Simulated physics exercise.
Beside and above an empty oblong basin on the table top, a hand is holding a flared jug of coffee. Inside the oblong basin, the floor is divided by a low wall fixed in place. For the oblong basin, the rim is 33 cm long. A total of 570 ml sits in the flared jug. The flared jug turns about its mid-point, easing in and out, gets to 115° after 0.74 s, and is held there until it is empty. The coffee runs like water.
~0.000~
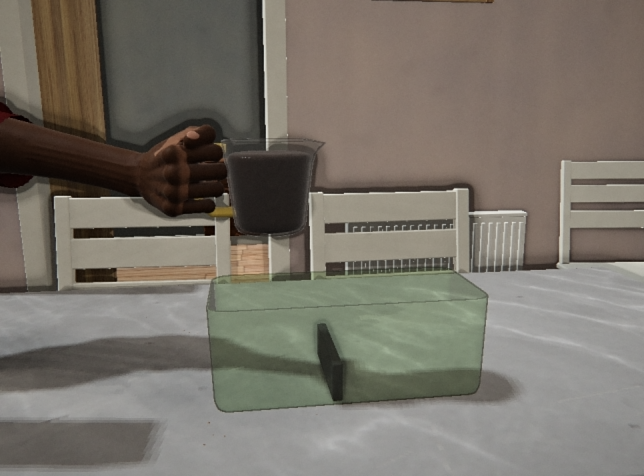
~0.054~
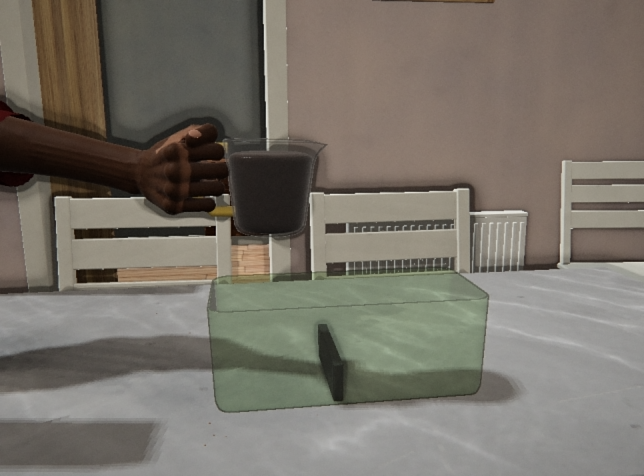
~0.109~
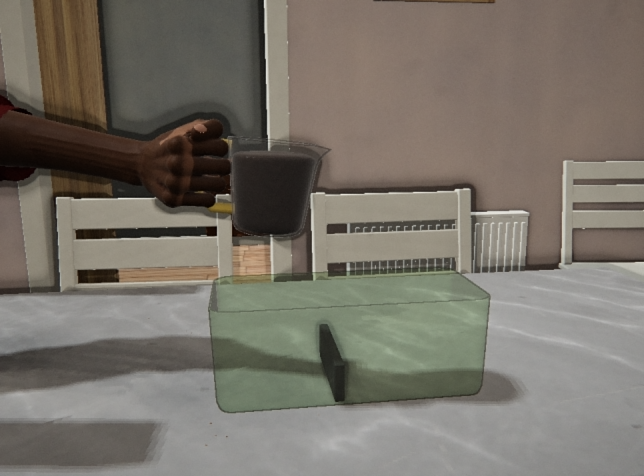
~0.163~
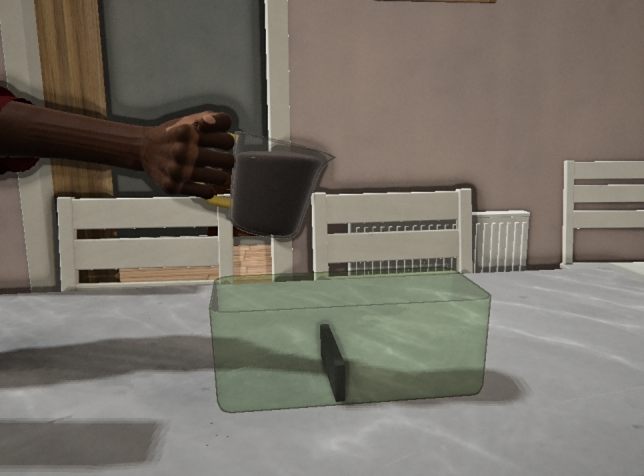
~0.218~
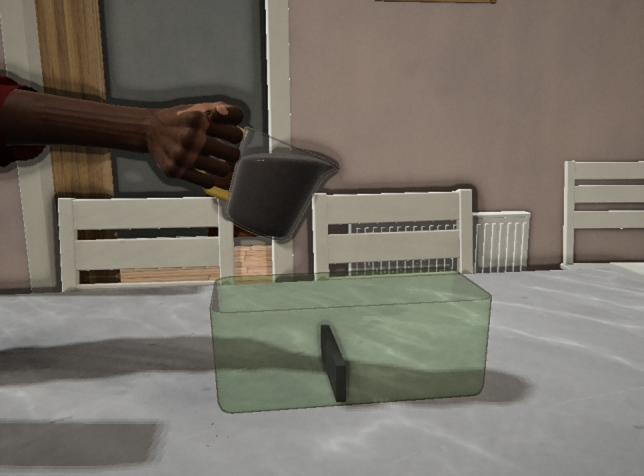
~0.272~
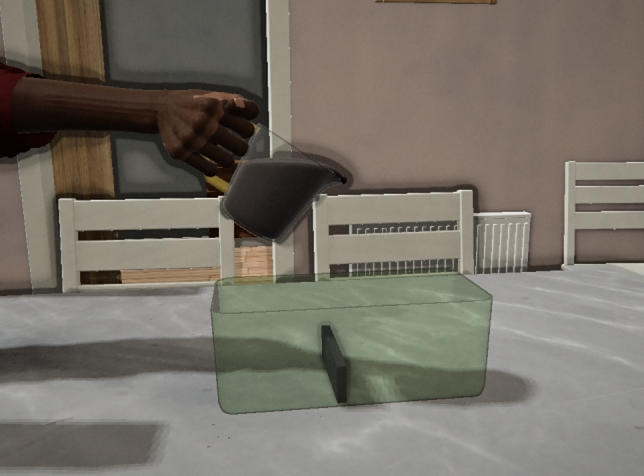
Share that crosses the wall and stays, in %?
94 %.
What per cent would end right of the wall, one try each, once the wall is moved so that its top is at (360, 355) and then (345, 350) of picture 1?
Roughly 60 per cent, then 80 per cent.
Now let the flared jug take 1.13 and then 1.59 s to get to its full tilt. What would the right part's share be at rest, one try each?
I'd say 95 percent on the first go, 95 percent on the next.
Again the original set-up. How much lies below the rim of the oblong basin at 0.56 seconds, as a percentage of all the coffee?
Around 32%.
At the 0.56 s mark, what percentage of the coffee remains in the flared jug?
Some 42 per cent.
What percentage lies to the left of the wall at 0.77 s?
That share comes to around 4 in a hundred.
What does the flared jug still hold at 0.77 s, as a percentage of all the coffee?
Around 3 in a hundred is still there.
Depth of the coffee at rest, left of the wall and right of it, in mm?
I'd say close to 0 mm on the left, close to 22 mm on the right.
By 0.56 s the tilt is 99° and 42 per cent is still to pour, 0 is left of the wall and 31 right of it.
By 0.77 s the tilt is 115° and 3 per cent is still to pour, 4 is left of the wall and 87 right of it.
By 1.00 s the tilt is 115° and 0 per cent is still to pour, 4 is left of the wall and 95 right of it.
By 1.24 s the tilt is 115° and 0 per cent is still to pour, 4 is left of the wall and 95 right of it.
At rest 4 per cent lies left of the wall, 94 right of it and 1 outside.
